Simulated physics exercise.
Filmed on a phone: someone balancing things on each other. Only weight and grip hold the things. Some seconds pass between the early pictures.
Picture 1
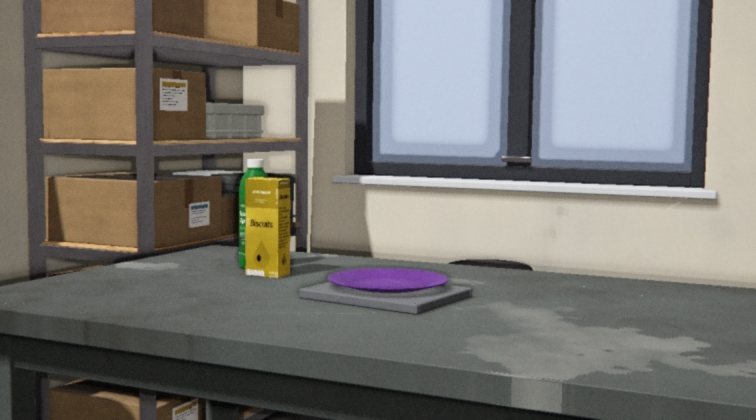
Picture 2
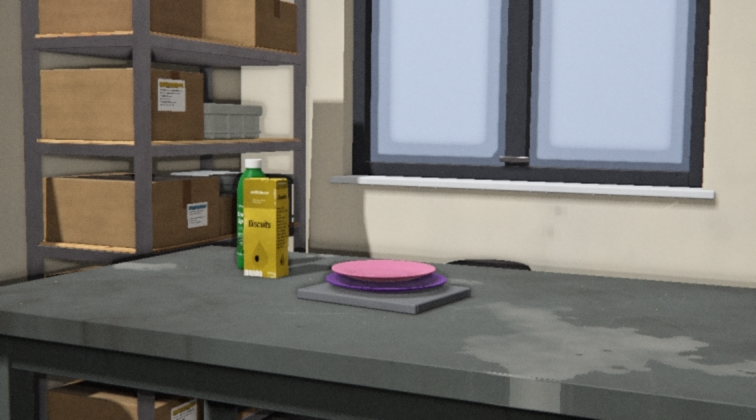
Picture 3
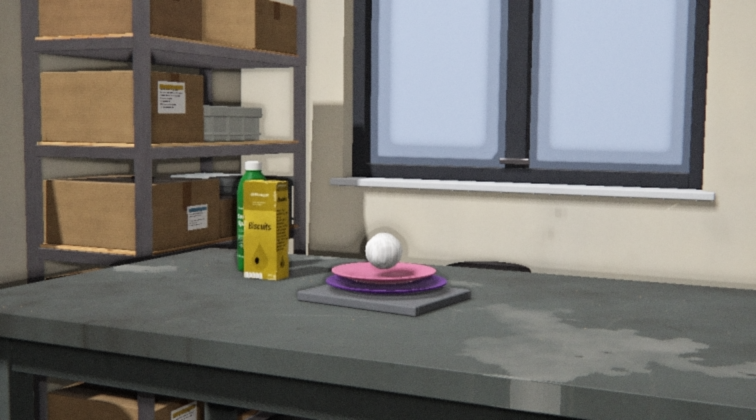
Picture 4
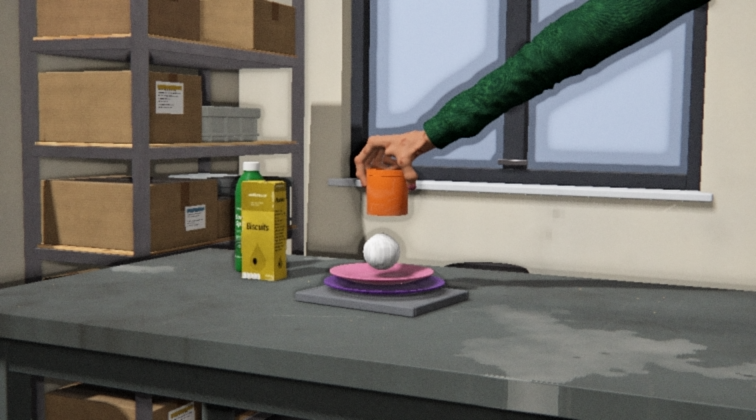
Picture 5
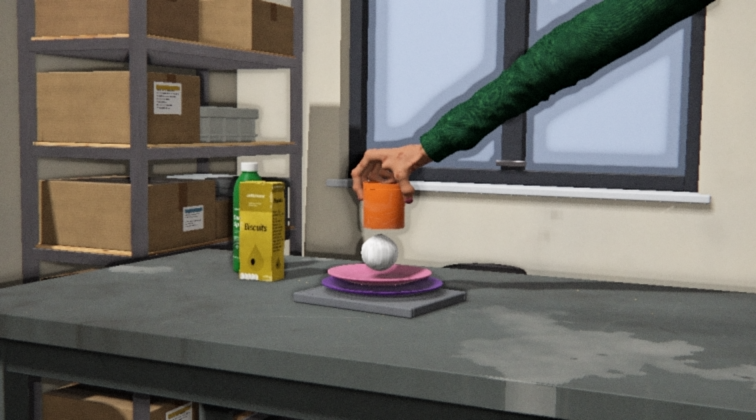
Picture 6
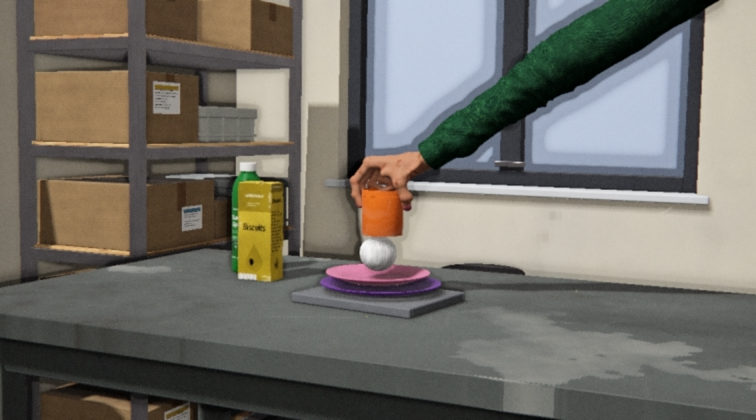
An orange cup is lowered by a hand onto a white onion above stacked plates.
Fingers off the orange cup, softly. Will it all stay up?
It loses its balance.
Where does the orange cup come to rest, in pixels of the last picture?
At about (532, 293).
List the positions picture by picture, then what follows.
In the first frame, the last thing is not in view yet; purple plate (388, 282).
In the second frame, the last thing is not in view yet; pink plate (384, 272).
In the third frame, the last thing is not in view yet; white onion (384, 251).
In the fourth frame, on its way; orange cup (388, 191).
In the fifth frame, on its way; orange cup (384, 205); pink plate (380, 276).
In the sixth frame, set down, still held; orange cup (383, 212); white onion (379, 253).
Then, 0.40 s after the last picture, orange cup now fallen.
Then, 0.60 s after the last picture, things are still on the move.
Then, 0.70 s after the last picture, as before.
Then, 1.30 s after the last picture, nothing new.
At rest, fallen, orange cup; the other 6 in place. Seen from the same camera at the end, orange cup near (533, 294). The pile comes apart.
